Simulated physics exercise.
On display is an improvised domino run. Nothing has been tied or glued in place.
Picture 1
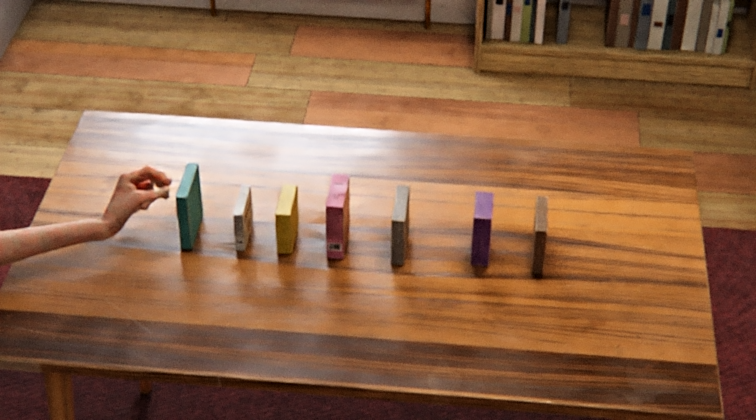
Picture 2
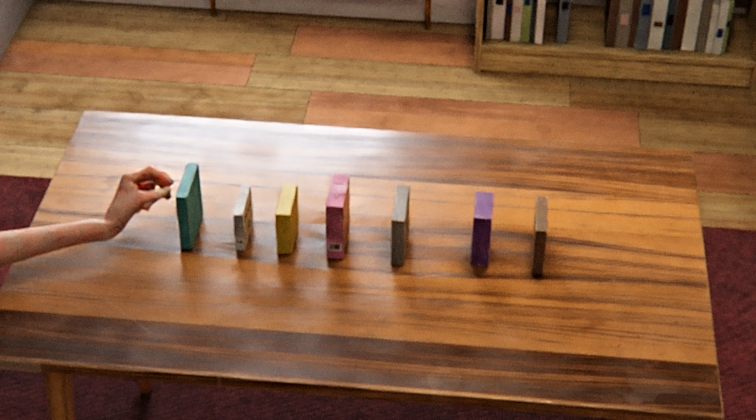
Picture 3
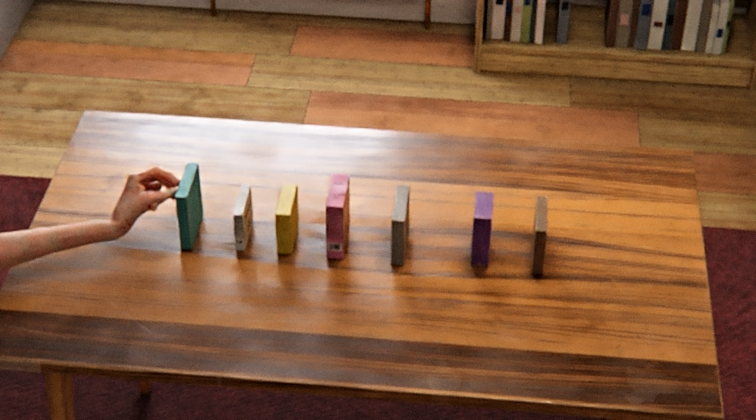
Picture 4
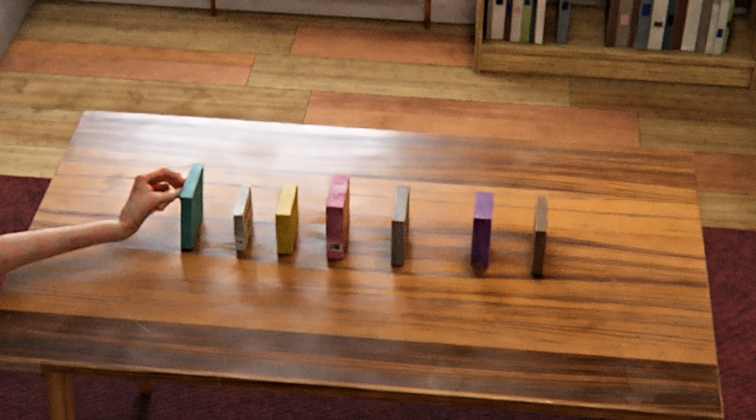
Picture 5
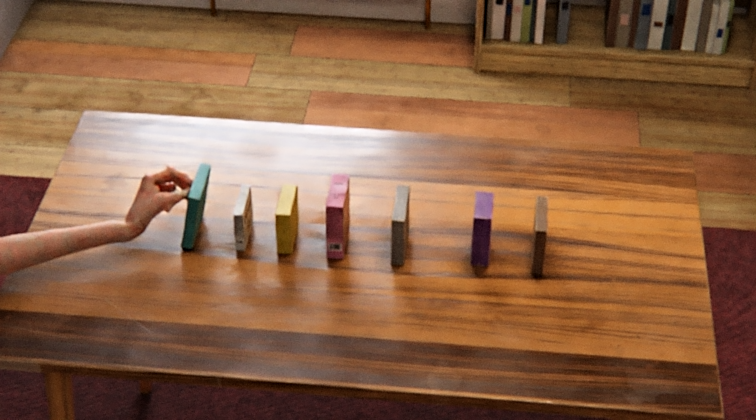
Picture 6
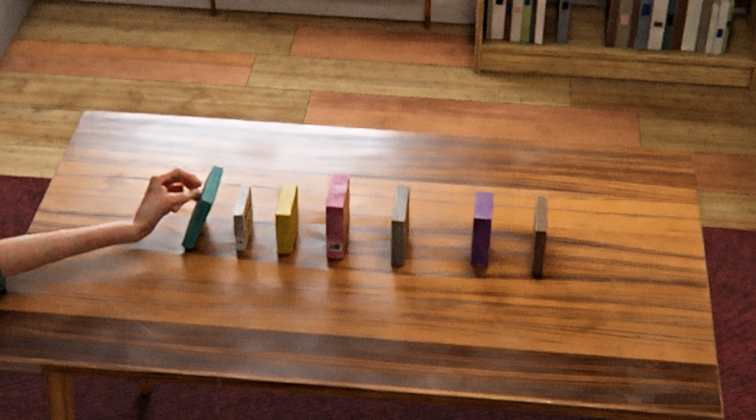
A hand reaches right and pushes the turquoise block, tilting it toward the white packet.
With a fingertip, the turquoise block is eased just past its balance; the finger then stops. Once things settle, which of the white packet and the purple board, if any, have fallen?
Outcome: The white packet falls; the purple board does not fall.
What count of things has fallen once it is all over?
The count is 5.
Then, 0.30 s past the last view, turquoise block 73° over; white packet rocked 60° from its first pose near (267, 225); yellow block rocked 25° from its first pose.
Then, 0.80 s past the last view, turquoise block 77° over; white packet rocked 71° from its first pose near (271, 228); pink packet rocked 69° from its first pose; yellow block rocked 69° from its first pose.
Finally, down or leaning hard on the table, grey board, white packet, yellow block and pink packet; purple board still in place. Final places as the last picture's camera would see them, white packet near (273, 231), purple board near (482, 229).
